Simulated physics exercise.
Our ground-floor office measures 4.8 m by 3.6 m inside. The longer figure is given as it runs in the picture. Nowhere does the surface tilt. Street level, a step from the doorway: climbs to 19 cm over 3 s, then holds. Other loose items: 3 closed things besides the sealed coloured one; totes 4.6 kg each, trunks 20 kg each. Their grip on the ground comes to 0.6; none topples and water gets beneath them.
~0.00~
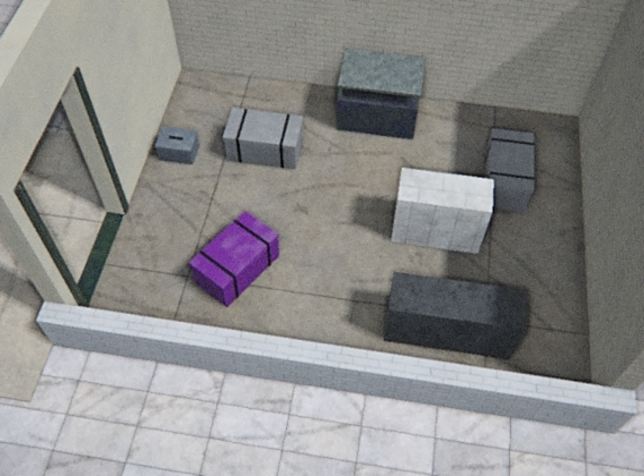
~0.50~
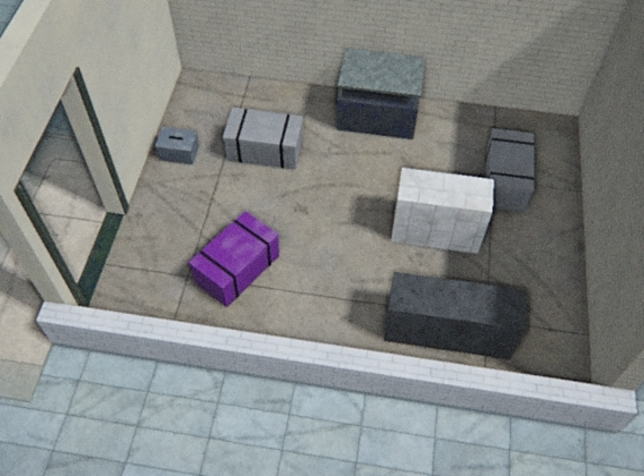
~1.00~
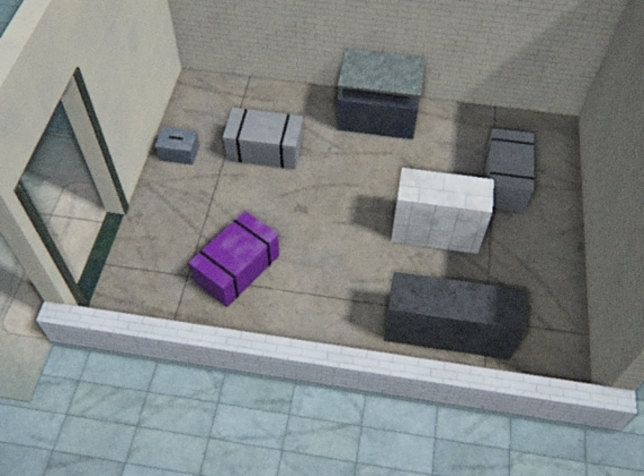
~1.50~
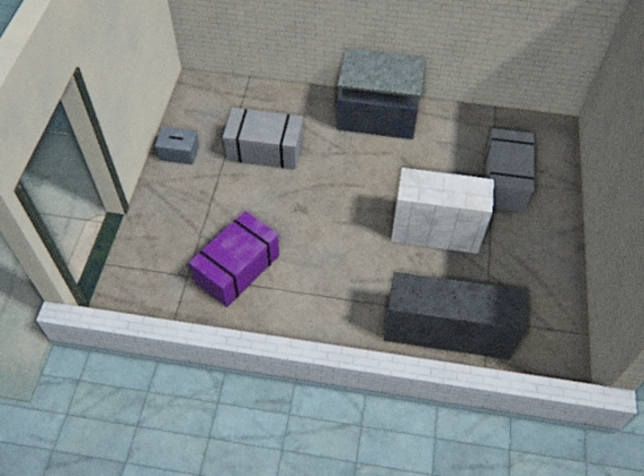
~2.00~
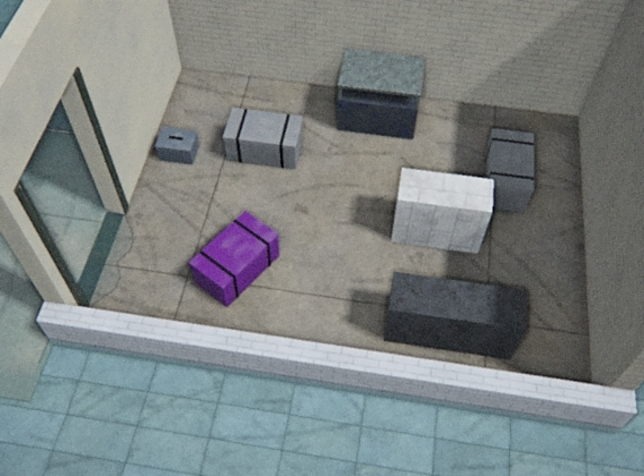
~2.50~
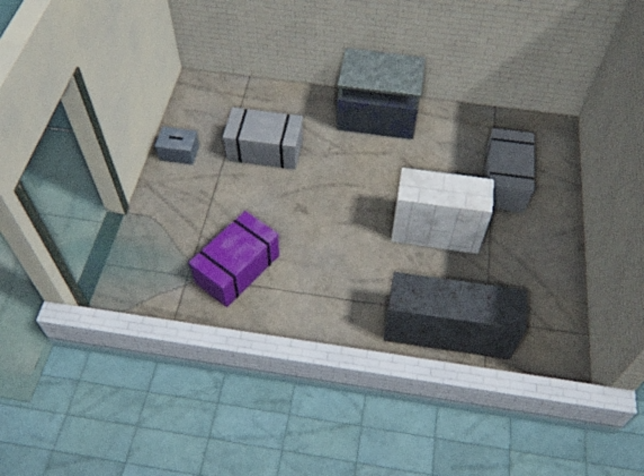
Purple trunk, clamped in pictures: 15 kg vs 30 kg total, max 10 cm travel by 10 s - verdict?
I reckon the answer is neither of the two.
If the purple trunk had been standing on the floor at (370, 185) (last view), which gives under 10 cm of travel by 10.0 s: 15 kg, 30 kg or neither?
Well, must use the heavier.
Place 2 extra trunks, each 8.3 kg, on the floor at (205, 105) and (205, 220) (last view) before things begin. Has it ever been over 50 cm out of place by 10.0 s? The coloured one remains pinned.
Well, below half a metre and then beyond half a metre.
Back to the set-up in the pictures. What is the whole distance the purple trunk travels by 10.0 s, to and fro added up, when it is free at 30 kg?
About 200 cm.
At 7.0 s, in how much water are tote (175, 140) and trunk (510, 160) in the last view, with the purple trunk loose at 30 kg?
First roughly 1 cm, second roughly 3 cm.
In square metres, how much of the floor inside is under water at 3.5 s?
I'd put it close to 2.5 m2.
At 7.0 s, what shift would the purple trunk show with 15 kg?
Close to 140 centimetres.
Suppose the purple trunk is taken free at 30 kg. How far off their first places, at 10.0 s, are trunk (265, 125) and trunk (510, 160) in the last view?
In turn: 5 cm, 10 cm.
After 3.5 s the purple trunk would be 15 cm from its start with 15 kg and 0 cm from its start with 30 kg; 5 cm of water round it then.
After 4.5 s the purple trunk would be 83 cm from its start with 15 kg and 34 cm from its start with 30 kg; 6 cm of water round it then.
After 7.0 s the purple trunk would be 148 cm from its start with 15 kg and 110 cm from its start with 30 kg; 7 cm of water round it then.
After 10.0 s the purple trunk would be 148 cm from its start with 15 kg and 191 cm from its start with 30 kg; 8 cm of water round it then.
